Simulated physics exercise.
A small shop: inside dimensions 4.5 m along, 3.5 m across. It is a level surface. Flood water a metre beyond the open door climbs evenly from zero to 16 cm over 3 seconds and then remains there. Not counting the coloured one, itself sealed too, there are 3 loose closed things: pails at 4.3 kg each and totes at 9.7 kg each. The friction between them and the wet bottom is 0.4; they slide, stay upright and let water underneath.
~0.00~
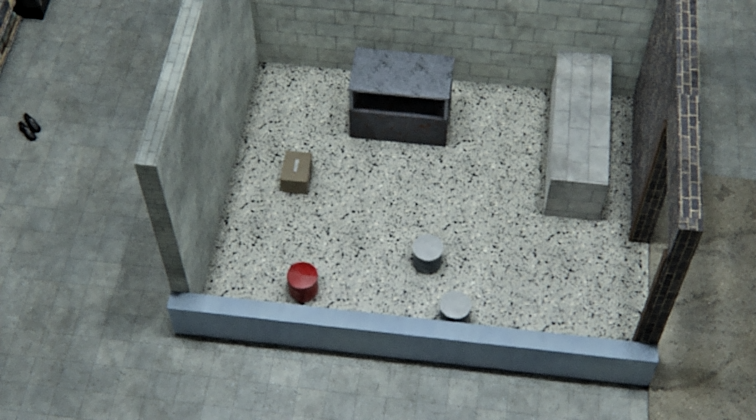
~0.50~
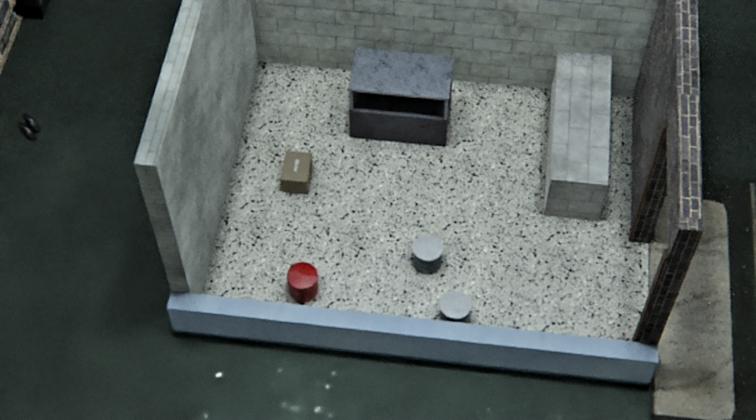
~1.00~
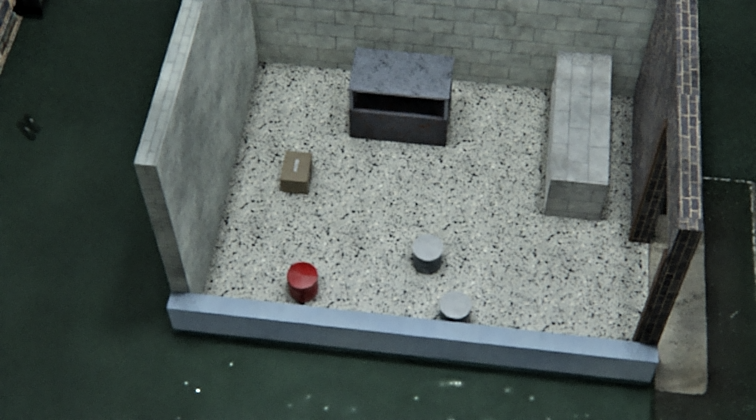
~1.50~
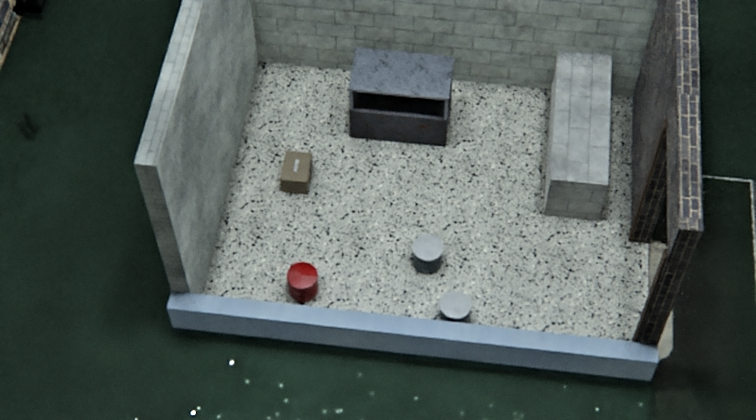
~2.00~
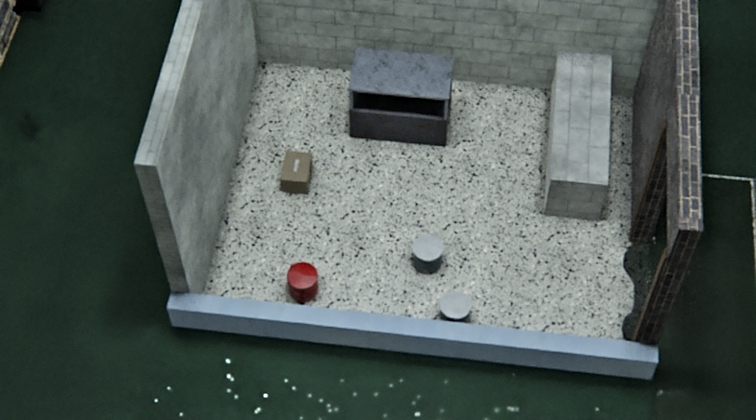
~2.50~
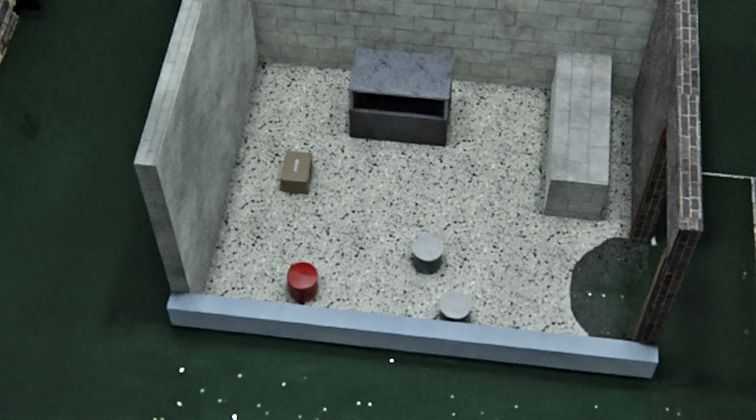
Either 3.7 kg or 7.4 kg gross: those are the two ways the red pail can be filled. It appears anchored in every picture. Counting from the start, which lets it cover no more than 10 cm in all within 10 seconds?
Answer: Neither.
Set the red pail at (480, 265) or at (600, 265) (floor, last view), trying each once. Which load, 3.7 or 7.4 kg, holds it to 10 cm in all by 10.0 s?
Respectively, neither option succeeds and neither option succeeds.
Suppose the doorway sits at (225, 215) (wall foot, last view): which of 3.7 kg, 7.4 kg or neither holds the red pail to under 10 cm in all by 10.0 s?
Well, then both options come up short.
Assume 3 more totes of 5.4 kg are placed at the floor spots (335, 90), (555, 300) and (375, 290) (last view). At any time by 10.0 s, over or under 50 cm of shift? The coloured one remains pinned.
Above the mark, above the mark, above the mark.
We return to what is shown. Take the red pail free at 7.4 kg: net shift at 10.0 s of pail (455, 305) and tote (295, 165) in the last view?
Net displacement, in order: 250 cm; 100 cm.
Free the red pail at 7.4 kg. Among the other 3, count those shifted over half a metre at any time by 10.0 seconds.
Counting them up, I find 3.
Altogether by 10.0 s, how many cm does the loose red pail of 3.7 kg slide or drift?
Total path: Roughly 200 cm.
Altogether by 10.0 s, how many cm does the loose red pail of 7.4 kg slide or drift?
Close to 100 cm, all told.
After 3.5 s the red pail would be 0 cm from its start with 3.7 kg and 0 cm from its start with 7.4 kg; 0 cm of water round it then.
After 4.5 s the red pail would be 0 cm from its start with 3.7 kg and 0 cm from its start with 7.4 kg; 0 cm of water round it then.
After 7.0 s the red pail would be 91 cm from its start with 3.7 kg and 44 cm from its start with 7.4 kg; 6 cm of water round it then.
After 10.0 s the red pail would be 140 cm from its start with 3.7 kg and 75 cm from its start with 7.4 kg; 12 cm of water round it then.
